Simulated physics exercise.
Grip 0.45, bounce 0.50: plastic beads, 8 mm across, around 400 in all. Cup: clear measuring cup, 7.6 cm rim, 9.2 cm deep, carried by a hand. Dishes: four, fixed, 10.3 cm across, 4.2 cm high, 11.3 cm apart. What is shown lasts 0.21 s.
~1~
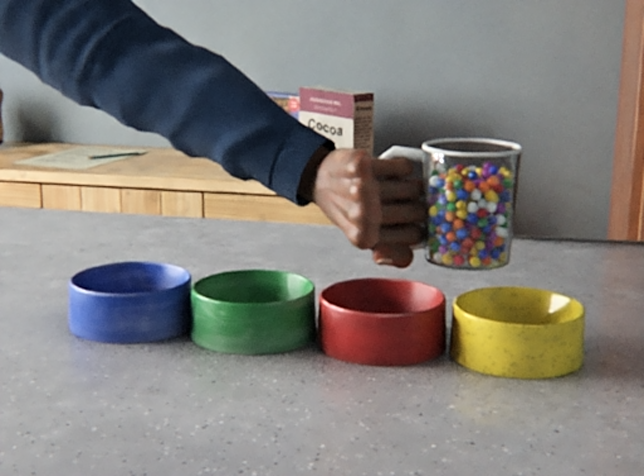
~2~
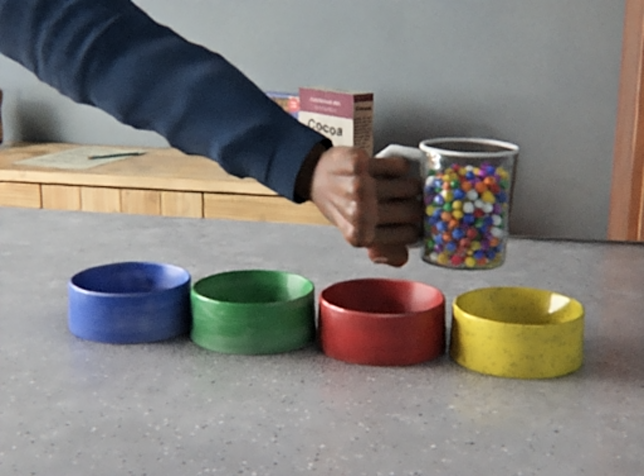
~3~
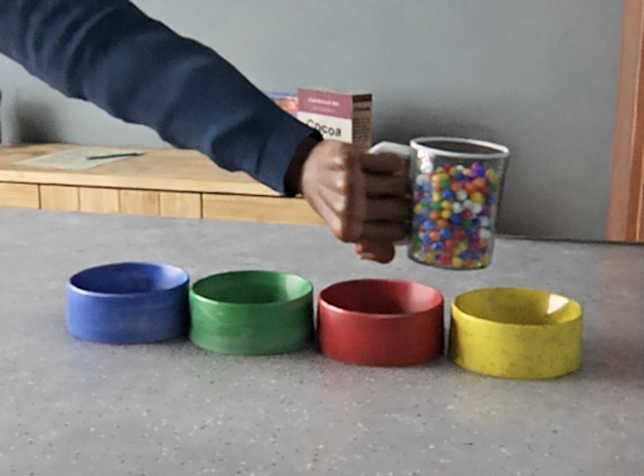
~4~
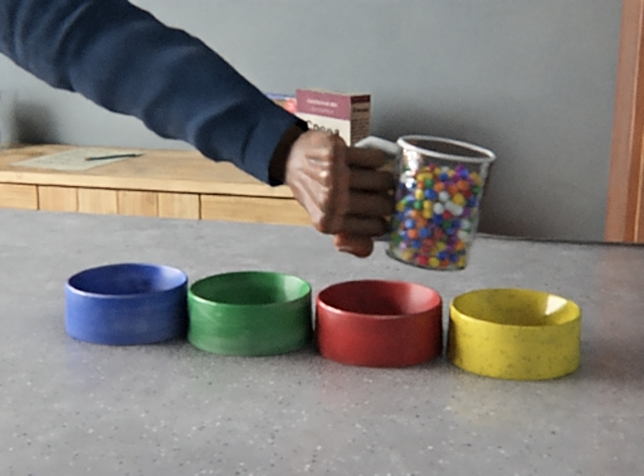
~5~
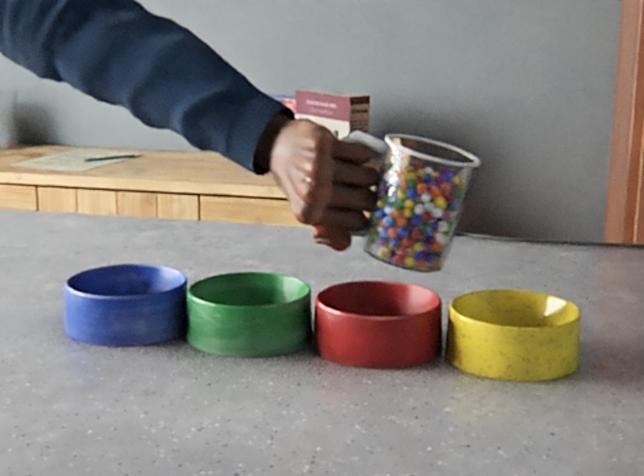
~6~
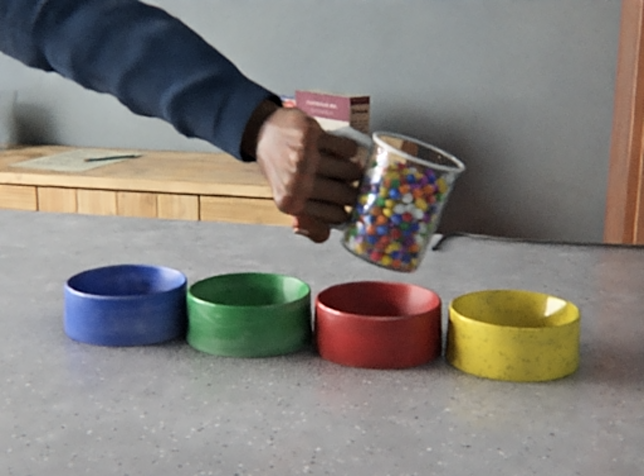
A hand moves a clear cup of colorful beads left above four bowls, tilting it rightward.
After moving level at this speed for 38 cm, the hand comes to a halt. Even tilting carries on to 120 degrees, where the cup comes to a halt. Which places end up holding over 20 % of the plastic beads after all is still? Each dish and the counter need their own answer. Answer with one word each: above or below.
Red dish below, blue dish above, green dish below, yellow dish below, counter below.
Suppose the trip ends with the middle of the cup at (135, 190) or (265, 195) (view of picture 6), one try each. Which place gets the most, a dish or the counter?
The biggest share goes to green first, then to red.
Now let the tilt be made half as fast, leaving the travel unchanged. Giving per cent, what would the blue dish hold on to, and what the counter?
That gives blue 100 with 0 for the counter.
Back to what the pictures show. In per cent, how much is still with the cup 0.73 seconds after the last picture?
That would be some 85 per cent.
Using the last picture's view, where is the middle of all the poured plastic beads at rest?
About (121, 304).
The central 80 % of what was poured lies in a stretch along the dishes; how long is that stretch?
Roughly 7 cm of the row.
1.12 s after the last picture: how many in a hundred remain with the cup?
Some 10 %.
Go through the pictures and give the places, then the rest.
Cup at (469, 204), tilt 0 degrees, lip at (520, 149), moved 0.0 cm; middle of the pieces at (472, 214); yellow dish at (518, 306); red dish at (382, 296); green dish at (253, 287); blue dish at (131, 278), in the first frame.
Cup at (466, 204), tilt 1 degrees, lip at (517, 150), moved 0.3 cm; middle of the pieces at (468, 214), in the second frame.
Cup at (455, 204), tilt 4 degrees, lip at (508, 153), moved 1.1 cm; middle of the pieces at (456, 214), in the third frame.
Cup at (436, 204), tilt 8 degrees, lip at (494, 158), moved 2.4 cm; middle of the pieces at (437, 214), in the fourth frame.
Cup at (417, 204), tilt 14 degrees, lip at (478, 163), moved 3.9 cm; middle of the pieces at (417, 214), in the fifth frame.
Cup at (399, 203), tilt 19 degrees, lip at (462, 169), moved 5.4 cm; middle of the pieces at (398, 213); yellow dish at (514, 309); red dish at (378, 299); green dish at (249, 290); blue dish at (127, 281), in the sixth frame.
Then, 0.44 s after the last picture, tilt 73 degrees; cup holds 100 %.
Then, 0.73 s after the last picture, tilt 109 degrees; cup holds 85 %, blue 10 %, green 5 %.
Then, 1.12 s after the last picture, tilt 120 degrees; cup holds 10 %, blue 80 %, green 5 %.
In the end, red 0 %, blue 90 %, green 5 %, yellow 0 %, counter 5 %.
